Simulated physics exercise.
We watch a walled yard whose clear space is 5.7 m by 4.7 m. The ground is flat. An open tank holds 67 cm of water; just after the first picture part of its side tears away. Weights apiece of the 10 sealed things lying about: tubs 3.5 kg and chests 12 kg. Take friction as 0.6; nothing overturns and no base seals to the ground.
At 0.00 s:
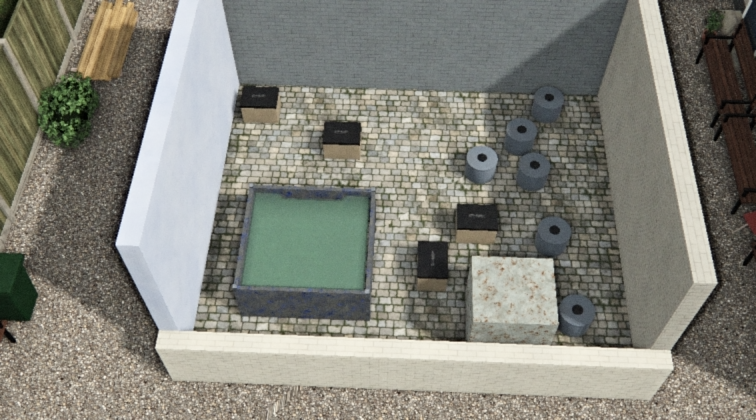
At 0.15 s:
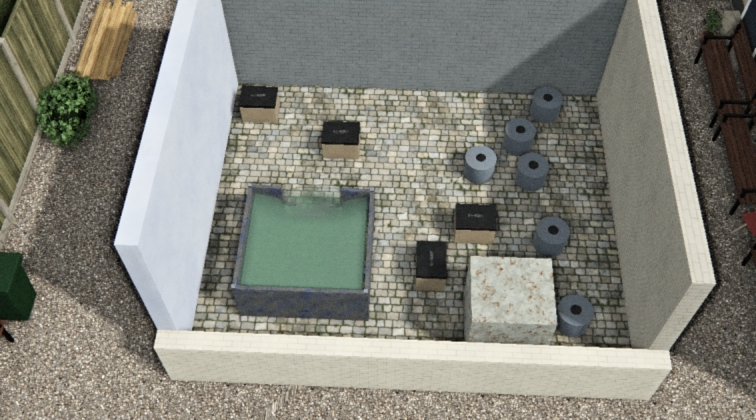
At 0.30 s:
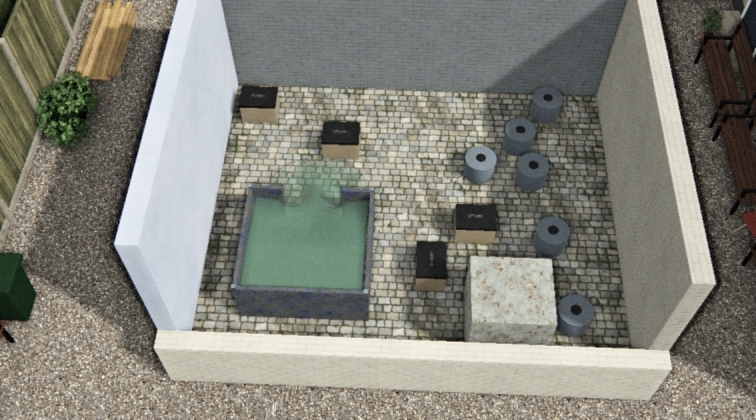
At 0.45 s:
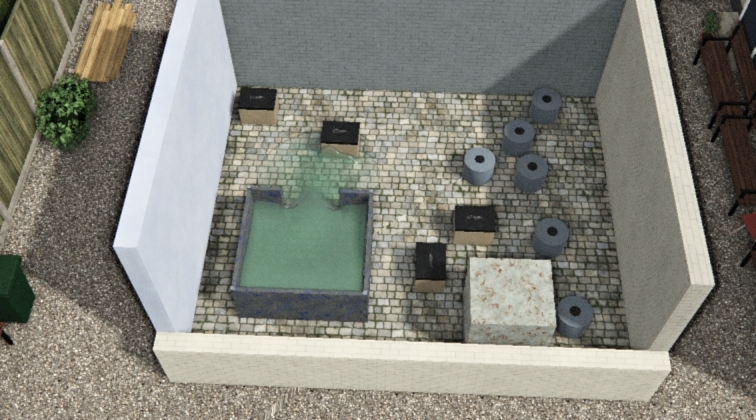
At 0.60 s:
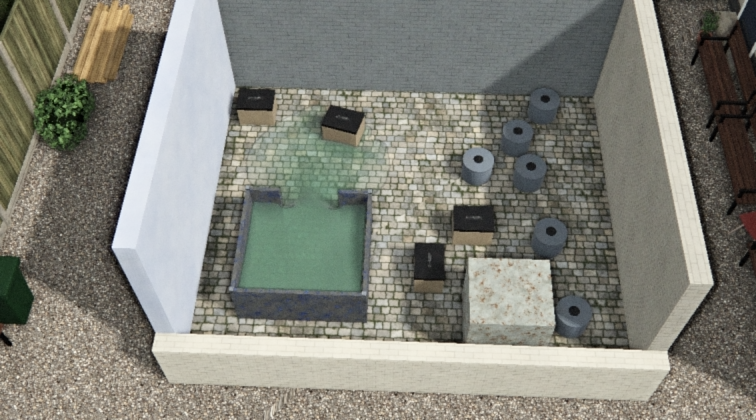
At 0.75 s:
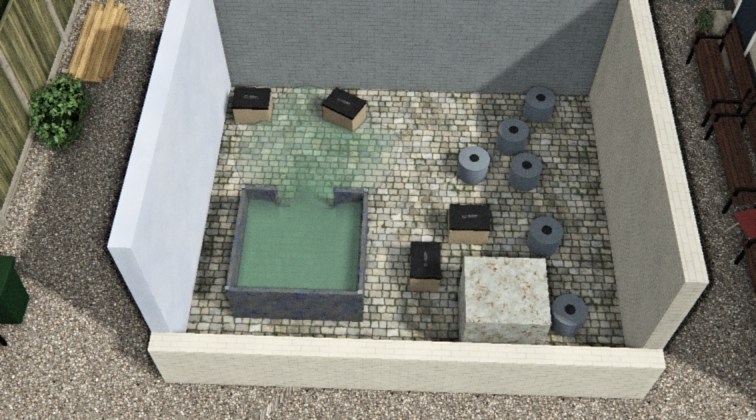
In a walled, cobbled yard, greenish water poured through a gap in the far side of an open tank and spread over the stones, pushing and turning one black-topped chest toward the back wall.
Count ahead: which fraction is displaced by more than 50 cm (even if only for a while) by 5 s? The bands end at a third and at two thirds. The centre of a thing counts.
Share: From one to two thirds.
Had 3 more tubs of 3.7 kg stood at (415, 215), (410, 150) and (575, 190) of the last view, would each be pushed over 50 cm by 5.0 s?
In that order: Under, over, more.
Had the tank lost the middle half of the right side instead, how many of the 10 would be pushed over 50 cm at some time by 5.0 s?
In that case 8 of them.
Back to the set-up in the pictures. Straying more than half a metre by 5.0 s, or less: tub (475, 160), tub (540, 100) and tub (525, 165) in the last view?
In that order: Short of it, over, past it.
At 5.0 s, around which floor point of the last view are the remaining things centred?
Around (498, 222).
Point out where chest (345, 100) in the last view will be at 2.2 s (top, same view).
Around (429, 79).
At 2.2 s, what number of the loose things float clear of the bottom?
2 of them.
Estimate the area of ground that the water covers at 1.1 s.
Roughly 9.0 m2.
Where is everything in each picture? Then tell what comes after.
A chest at (342, 132) rests on the ground; a tub at (482, 158) rests on the ground; water covers 2.3 m2; 0 of 10 have shifted, in the first picture.
A chest at (341, 132), on the bottom; a tub at (481, 158) rests on the ground; 2.8 m2 under water; 0 of 10 have shifted, in the second picture.
A chest at (341, 132), on the bottom; a tub at (481, 158) rests on the ground; water covers 3.5 m2; 0 of 10 have shifted, in the third picture.
A chest at (340, 132) rests on the ground, 4 cm from its start; a tub at (480, 159) rests on the ground; water covers 4.3 m2; 0 of 10 have shifted, in the fourth picture.
A chest at (343, 118) rests on the ground, 29 cm from its start; a tub at (478, 159) rests on the ground; 5.3 m2 under water; 1 of 10 have shifted, in the fifth picture.
A chest at (344, 102), on the bottom, 61 cm from its start; a tub at (474, 158) rests on the ground; water covers 6.4 m2; 1 of 10 have shifted, in the sixth picture.
After 1.1 s 1 of 10 are over 50 cm from their spots; 0 afloat.
After 2.2 s 1 of 10 are over 50 cm from their spots; 2 afloat.
After 3.5 s 2 of 10 are over 50 cm from their spots; 3 afloat.
After 5.0 s 5 of 10 are over 50 cm from their spots, and 5 have been at some point; 5 afloat.
